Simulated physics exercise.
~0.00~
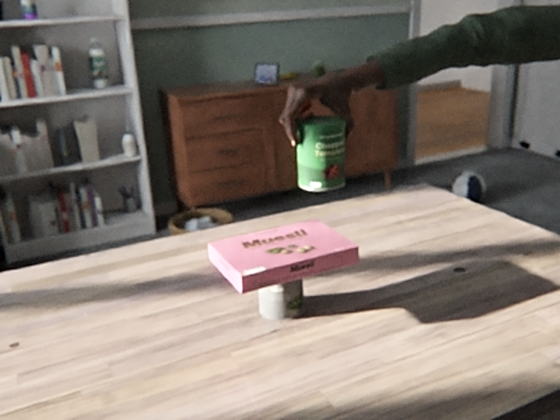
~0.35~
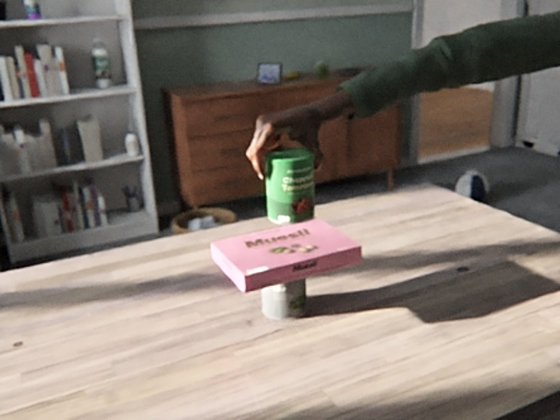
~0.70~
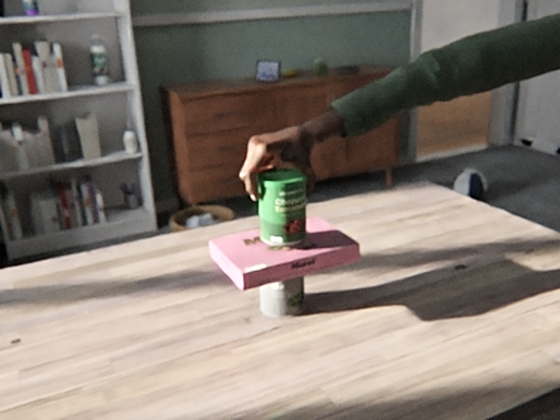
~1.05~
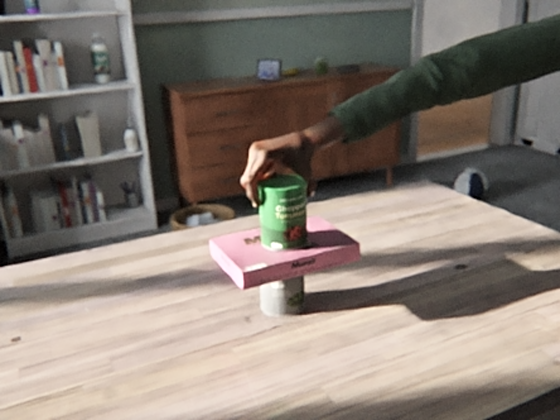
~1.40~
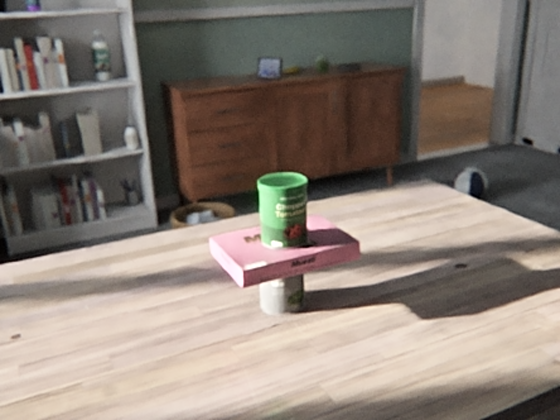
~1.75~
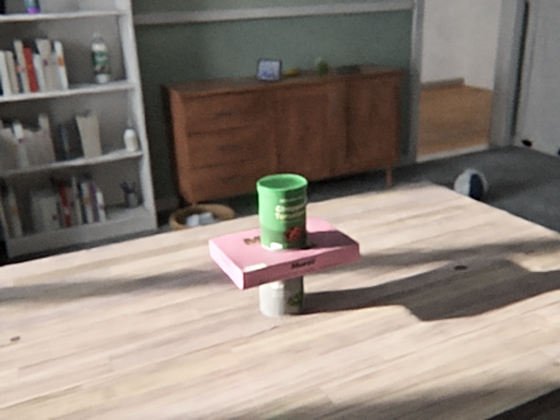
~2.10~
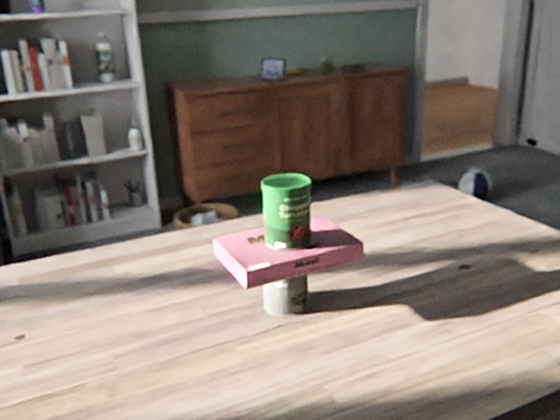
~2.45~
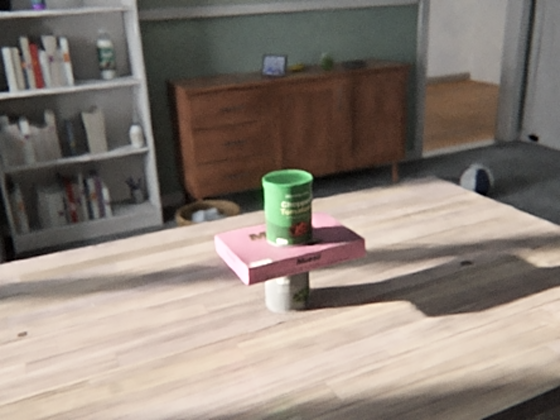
On a wooden table, a hand lowers a green tin onto a pink packet balanced on a grey tin, withdraws, and the stack holds.
